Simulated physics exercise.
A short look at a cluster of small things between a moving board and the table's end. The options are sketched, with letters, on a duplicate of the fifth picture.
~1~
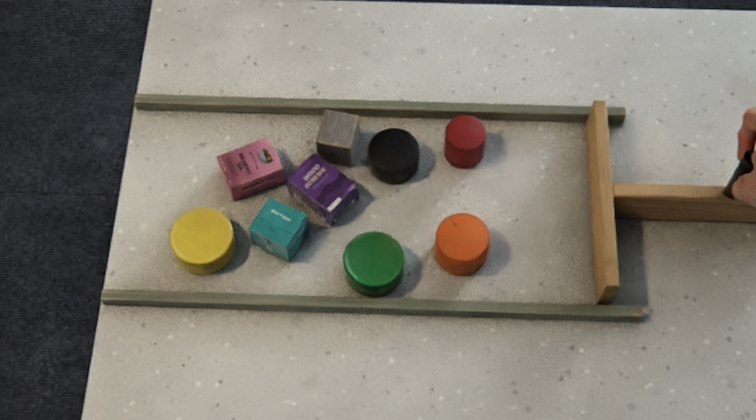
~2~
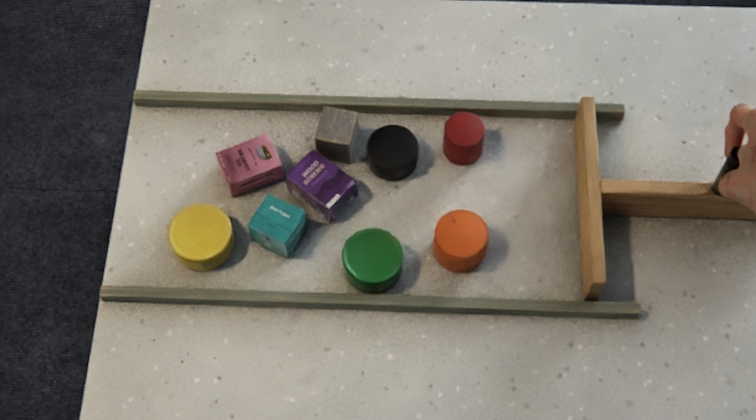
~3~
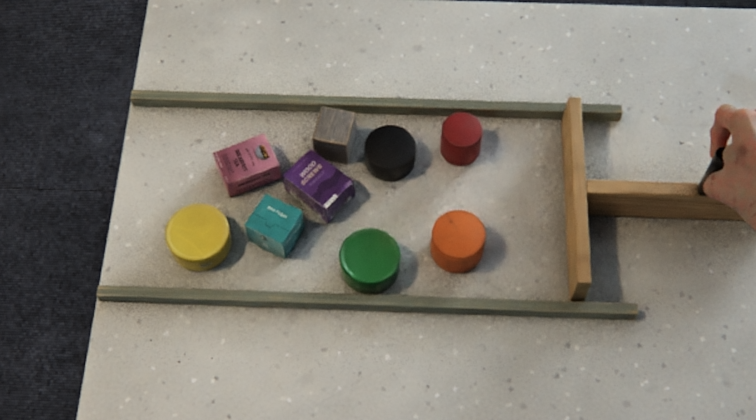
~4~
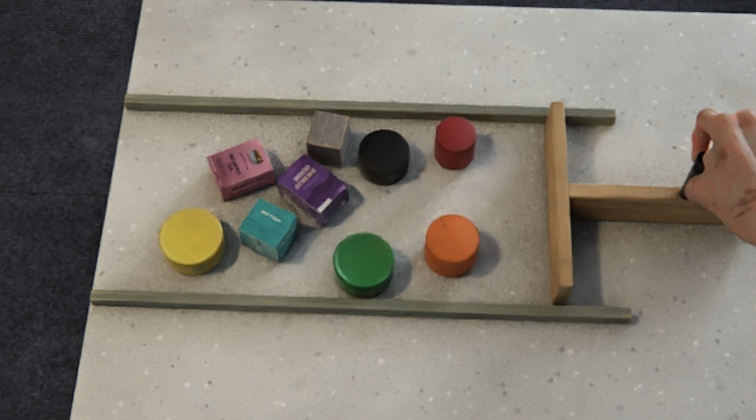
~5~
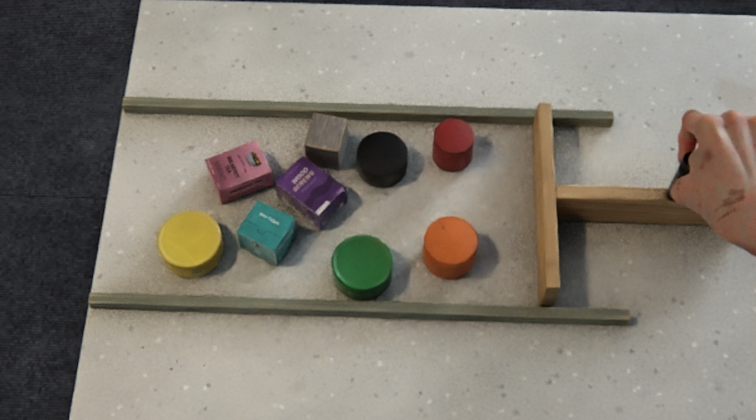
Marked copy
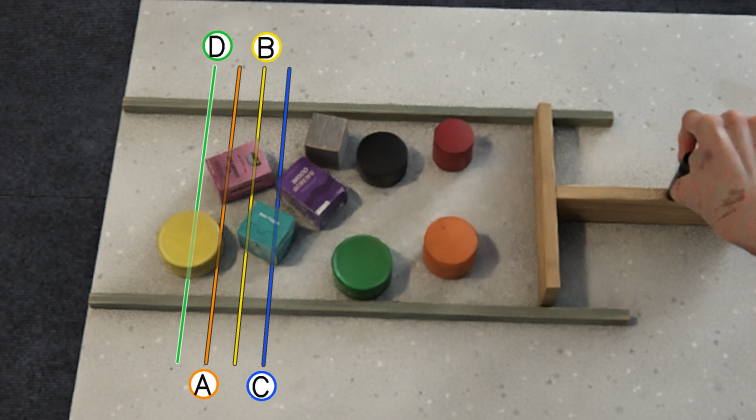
A hand slides a wooden board left between two rails toward colourful tins and boxes.
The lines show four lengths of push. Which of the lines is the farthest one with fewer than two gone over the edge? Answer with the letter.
At A, and not beyond.
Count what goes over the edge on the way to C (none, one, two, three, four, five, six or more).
In all, none.
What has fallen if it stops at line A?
It is the yellow jar.
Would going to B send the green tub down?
By then, no.
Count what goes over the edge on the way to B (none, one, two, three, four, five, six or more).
The count is none.
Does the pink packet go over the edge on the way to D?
Yes.
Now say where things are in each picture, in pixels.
In the first picture, grey block (338, 138); turquoise packet (280, 230); orange tin (462, 245).
In the second picture, board (594, 185); black tin (392, 154).
In the third picture, board (579, 185); purple box (319, 186).
In the fourth picture, board (562, 190); green tub (364, 265).
In the fifth picture, board (549, 191); grey block (327, 141); turquoise packet (268, 233); orange tin (450, 248).
On the marked copy, A at (224, 205); B at (251, 205); C at (277, 206); D at (198, 204).
With A. Early on, board (431, 187); green tub (346, 271); red tin (404, 141).
Further on, board (316, 184); yellow jar (174, 243); pink packet (208, 156).
At the end, board (225, 181); yellow jar over the edge; pink packet (121, 153); one fallen.
As for the rest, B is within the limit but short; C is within the limit but short; D drops two.
